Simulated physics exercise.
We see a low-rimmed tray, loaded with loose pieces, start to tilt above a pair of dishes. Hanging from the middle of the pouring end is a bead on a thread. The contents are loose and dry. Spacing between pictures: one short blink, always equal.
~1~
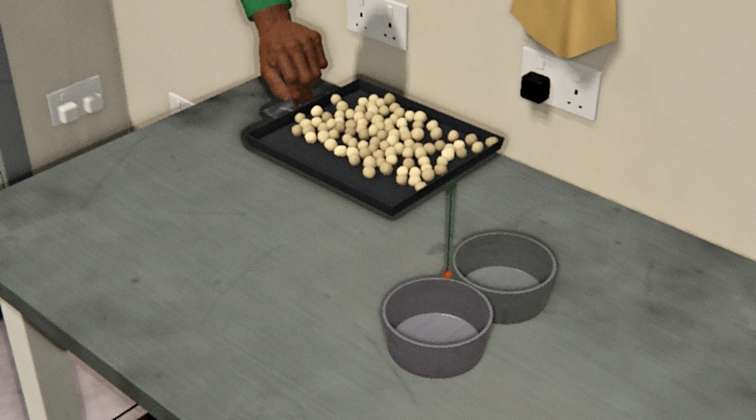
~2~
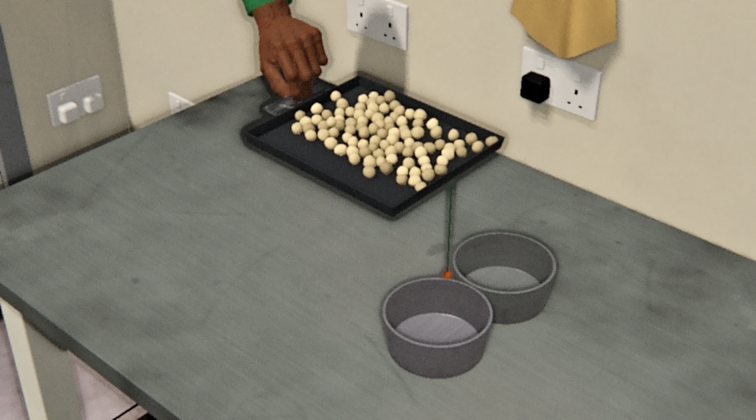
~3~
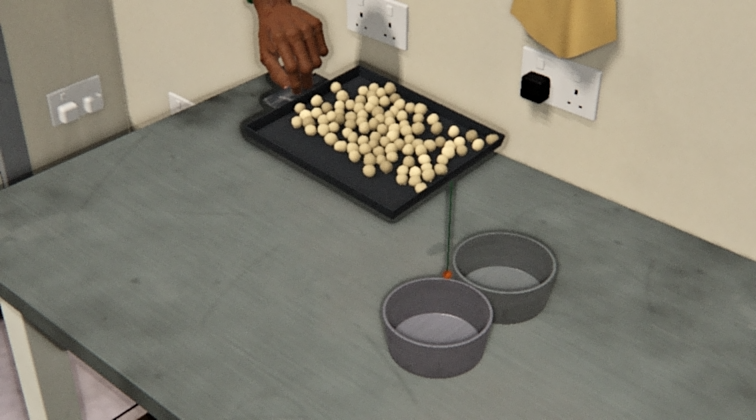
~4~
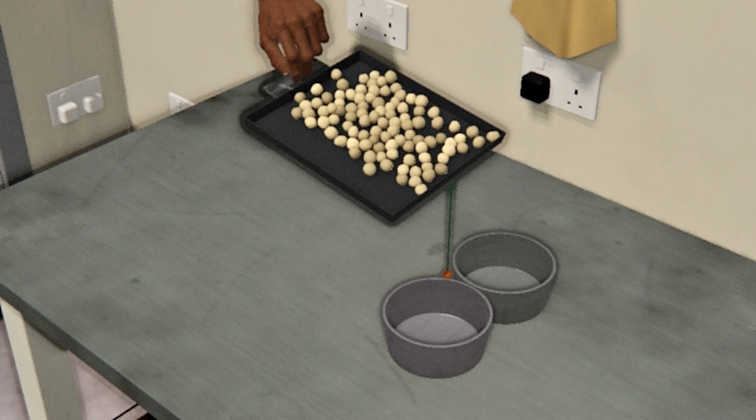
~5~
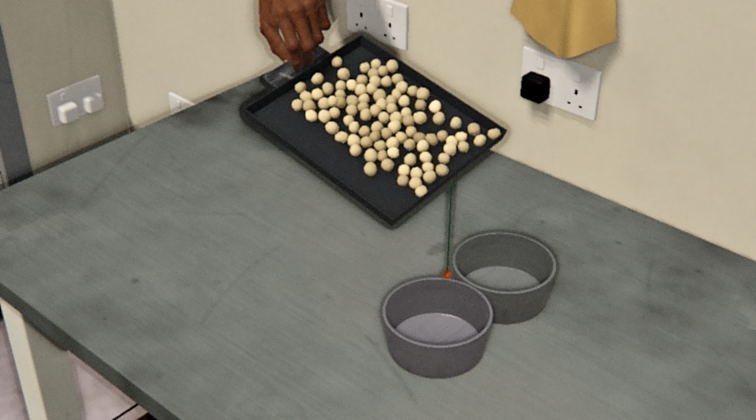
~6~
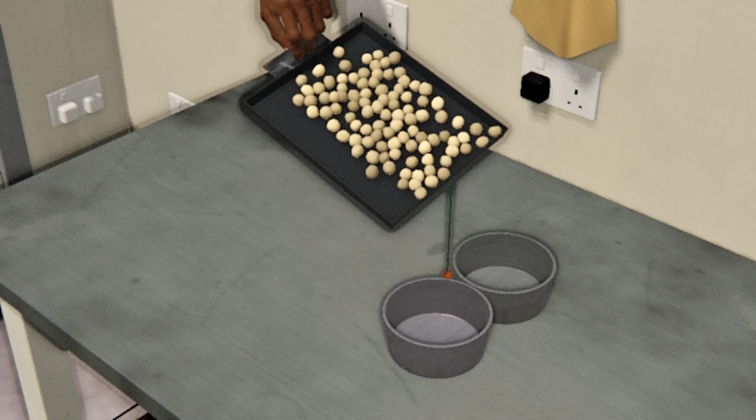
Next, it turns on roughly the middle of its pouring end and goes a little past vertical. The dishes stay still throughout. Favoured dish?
Left.
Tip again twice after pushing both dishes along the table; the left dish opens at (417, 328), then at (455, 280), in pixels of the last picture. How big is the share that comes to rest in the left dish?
Around 80 and then 10 per cent.
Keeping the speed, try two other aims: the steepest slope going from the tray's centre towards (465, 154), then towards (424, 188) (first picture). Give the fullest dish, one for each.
Try 1: The right-side dish; try 2: The left-side dish.
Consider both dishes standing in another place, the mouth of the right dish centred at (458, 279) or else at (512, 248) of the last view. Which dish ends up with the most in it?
Try 1: The dish at left. Try 2: The dish at left.
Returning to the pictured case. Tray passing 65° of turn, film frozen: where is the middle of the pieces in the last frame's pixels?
Its middle sits at about pixel (404, 165).
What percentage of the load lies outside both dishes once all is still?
I'd put it at about 30 percent.
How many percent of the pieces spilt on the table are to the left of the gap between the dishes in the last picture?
Close to 90 %.
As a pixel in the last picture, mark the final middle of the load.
About (424, 342).
Just after the last frame, tray tipped steeply; almost all on the tray; just a few in the left dish; about a tenth in the air.
A moment on, tray tipped past a quarter turn; roughly half on the tray; about a tenth in the left dish; just a few outside both; roughly a third in the air.
Further on, tray tipped past a quarter turn; roughly two thirds in the left dish; roughly a third outside both.
When it is over, tray tipped past a quarter turn; roughly two thirds in the left dish; not one in the right dish; roughly a third outside both.
